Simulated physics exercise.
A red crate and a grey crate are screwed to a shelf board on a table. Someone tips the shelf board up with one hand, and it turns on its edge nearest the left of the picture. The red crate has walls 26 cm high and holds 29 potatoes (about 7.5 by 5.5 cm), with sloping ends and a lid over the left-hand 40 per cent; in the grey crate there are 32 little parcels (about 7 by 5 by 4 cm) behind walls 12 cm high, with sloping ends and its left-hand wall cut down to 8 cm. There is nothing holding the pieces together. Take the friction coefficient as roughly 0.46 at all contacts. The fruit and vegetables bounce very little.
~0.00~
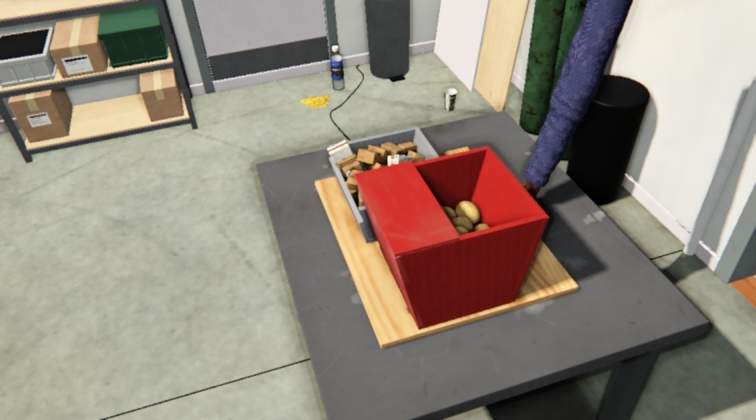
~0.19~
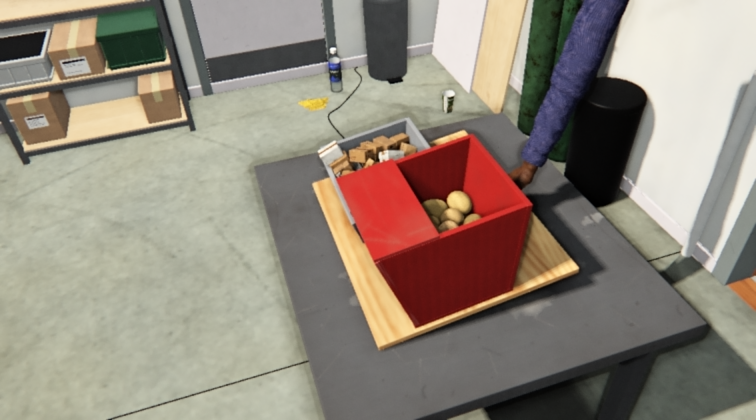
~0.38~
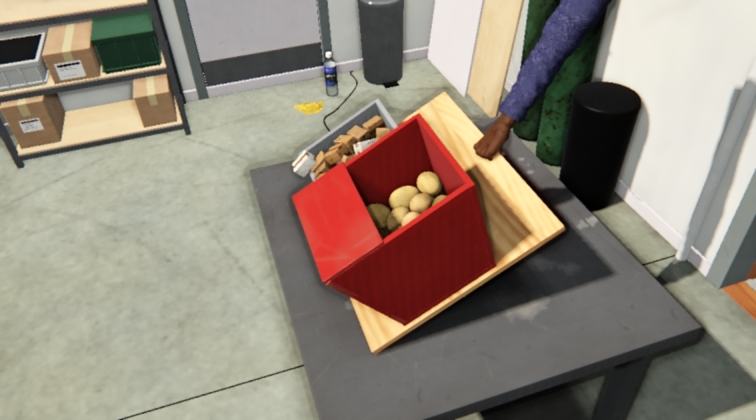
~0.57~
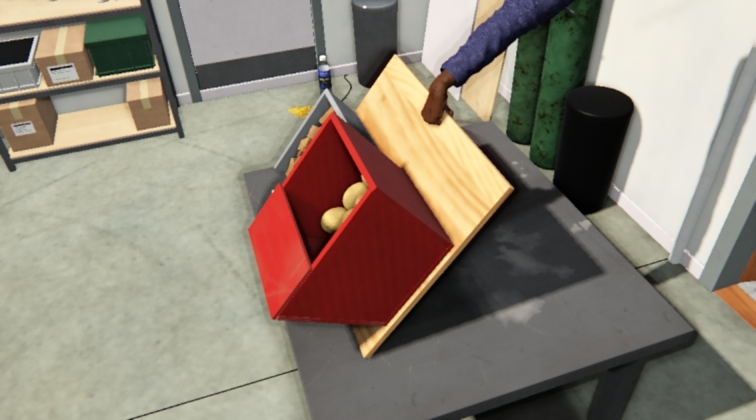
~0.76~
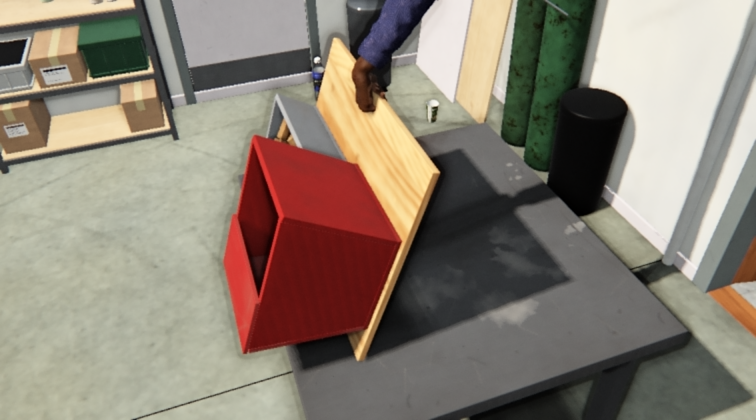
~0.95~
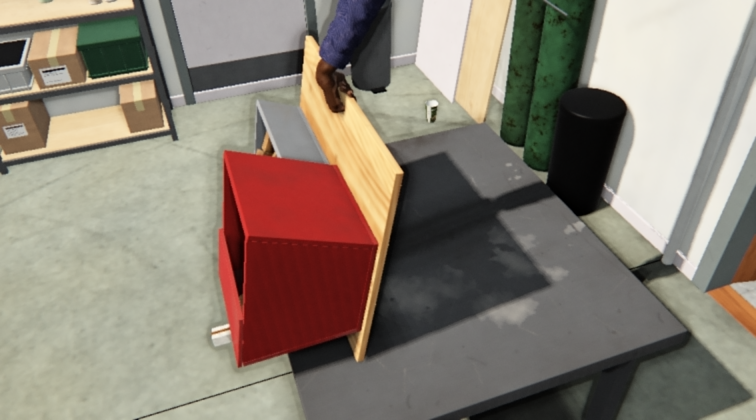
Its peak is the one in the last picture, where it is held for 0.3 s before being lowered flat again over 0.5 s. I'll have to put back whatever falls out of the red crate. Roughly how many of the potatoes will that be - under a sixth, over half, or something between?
I'd say it will hang on to over five sixths of them.
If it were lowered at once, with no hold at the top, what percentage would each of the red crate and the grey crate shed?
That would cost red crate 0 per cent of its load and grey crate 70 per cent.
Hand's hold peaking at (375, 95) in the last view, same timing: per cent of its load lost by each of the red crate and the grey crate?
In that setup the red crate sheds 0 per cent of its load, while the grey crate sheds 50 per cent.
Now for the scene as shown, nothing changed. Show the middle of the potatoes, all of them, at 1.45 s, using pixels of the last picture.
Close to (341, 252).
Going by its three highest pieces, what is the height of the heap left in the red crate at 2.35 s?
Around 18 centimetres high.
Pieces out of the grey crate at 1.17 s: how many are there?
Out so far from the grey crate: Around 16.
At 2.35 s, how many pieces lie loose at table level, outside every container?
About 4 of them.
After 1.17 s, tilt 79°; red crate 29 in, 0 out and grey crate 15 in, 17 out.
After 1.45 s, tilt 51°; red crate 29 in, 0 out and grey crate 10 in, 22 out.
After 1.85 s, tilt 0°; red crate 29 in, 0 out and grey crate 10 in, 22 out.
Outcome (at 2.35 s), red crate 29 in, 0 out and grey crate 10 in, 22 out. Asked share, 0 of 29, 0 per cent.
